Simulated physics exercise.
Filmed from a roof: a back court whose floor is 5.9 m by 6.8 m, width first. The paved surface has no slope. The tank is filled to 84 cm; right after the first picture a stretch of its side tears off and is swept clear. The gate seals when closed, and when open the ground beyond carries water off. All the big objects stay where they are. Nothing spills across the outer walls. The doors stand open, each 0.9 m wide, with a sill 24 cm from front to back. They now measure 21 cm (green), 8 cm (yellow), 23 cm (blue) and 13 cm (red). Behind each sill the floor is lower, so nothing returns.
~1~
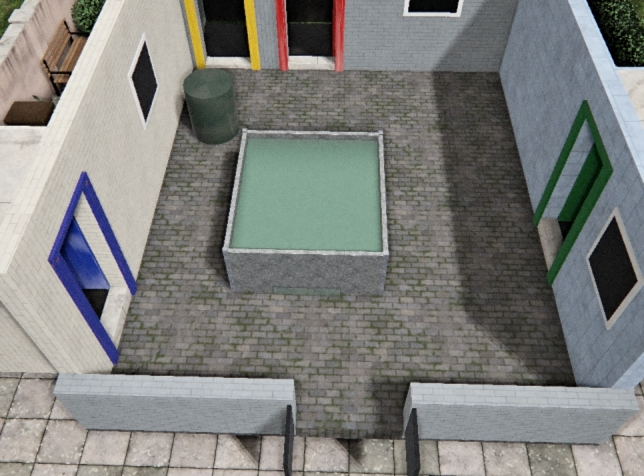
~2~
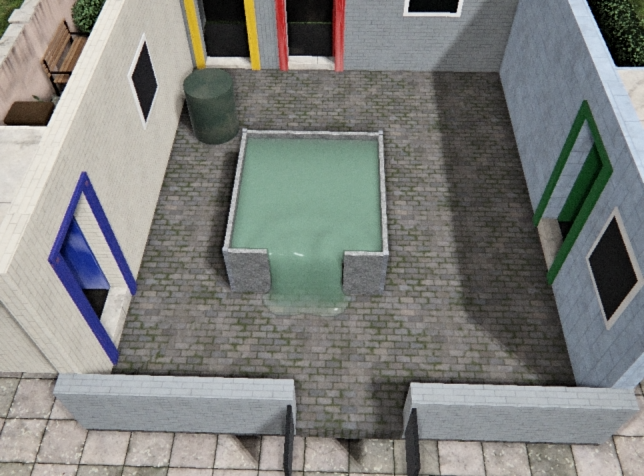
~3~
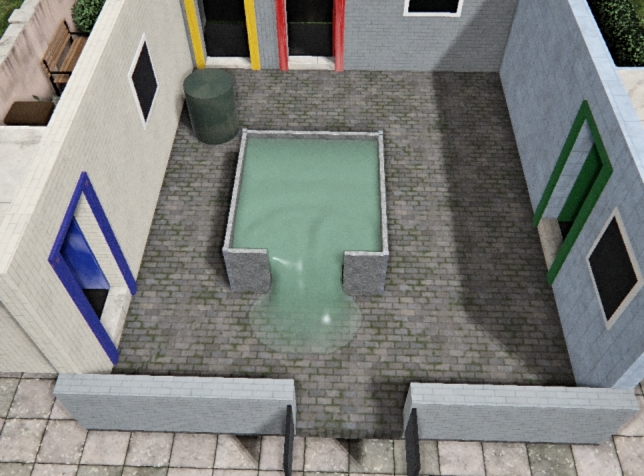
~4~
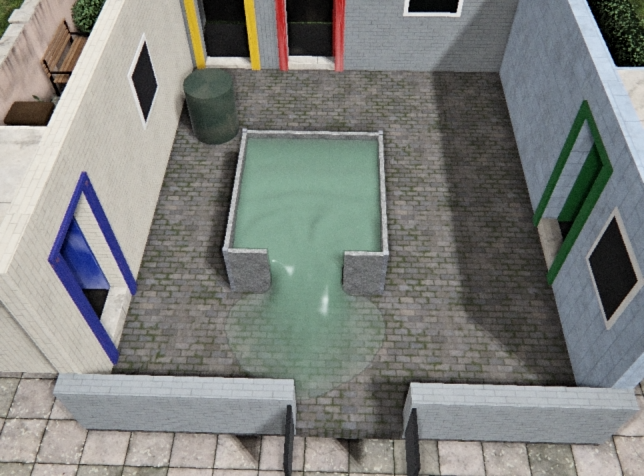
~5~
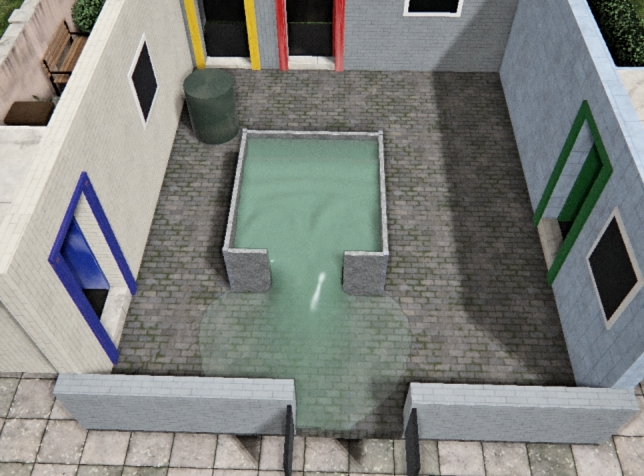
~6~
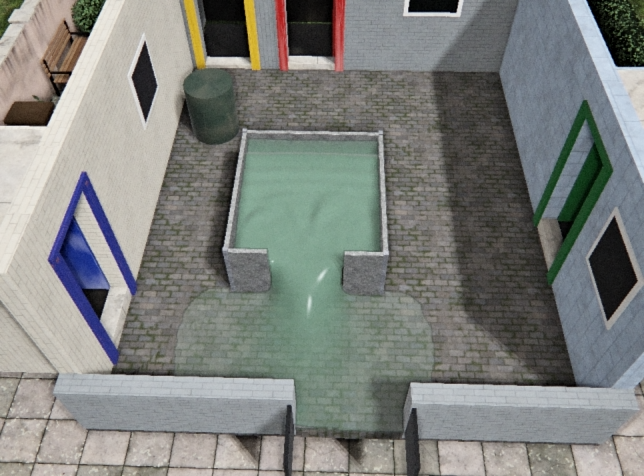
To begin with, a raised tank of still green water stands in a paved courtyard among walls with coloured doorways. A section of its near side disappears, and water pours through the gap onto the paving. The sheet fans out toward the front opening and spreads sideways along the low front walls.
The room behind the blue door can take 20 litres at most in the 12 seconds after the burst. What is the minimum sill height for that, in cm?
Close to 17 cm is just enough.
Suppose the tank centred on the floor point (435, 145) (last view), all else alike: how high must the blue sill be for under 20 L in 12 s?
Then roughly 19 cm.
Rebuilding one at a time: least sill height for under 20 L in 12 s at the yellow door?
About 6.0 cm at yellow.
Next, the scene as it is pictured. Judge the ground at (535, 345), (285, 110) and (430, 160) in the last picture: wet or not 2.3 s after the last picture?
In that order: Under water, dry, not reached.
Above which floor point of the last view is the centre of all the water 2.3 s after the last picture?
At about (292, 267).
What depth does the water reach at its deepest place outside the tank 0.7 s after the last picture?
Roughly 50 cm.
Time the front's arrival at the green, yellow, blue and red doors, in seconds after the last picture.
Green 2.2 s, yellow 3.8 s, blue 0.6 s, red 3.8 s.
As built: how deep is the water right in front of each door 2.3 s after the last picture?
Depths in cm: Green 2, yellow 0, blue 21, red 0.
Then, 0.7 s after the last picture water covers 20 % of the floor, deepest (50 cm) near (300, 296); 2 cm at the blue door, 0 litres in over its 23 cm sill.
Then, 2.3 s after the last picture water covers 35 % of the floor, deepest (33 cm) near (119, 403); 21 cm at the blue door, 2 litres in over its 23 cm sill.
Then, 11.3 s after the last picture water covers 95 % of the floor, deepest (9 cm) near (264, 407); 6 cm at the blue door, 3 litres in over its 23 cm sill.
At the blue door as built, the water peaked near 22 cm, 1.7 s after the last picture.
Run again over the same 12 s with other heights there, 26 litres in over 15.5 cm, 7 litres over 20.5 cm. The limit of 20 litres is kept from about 17 cm up.
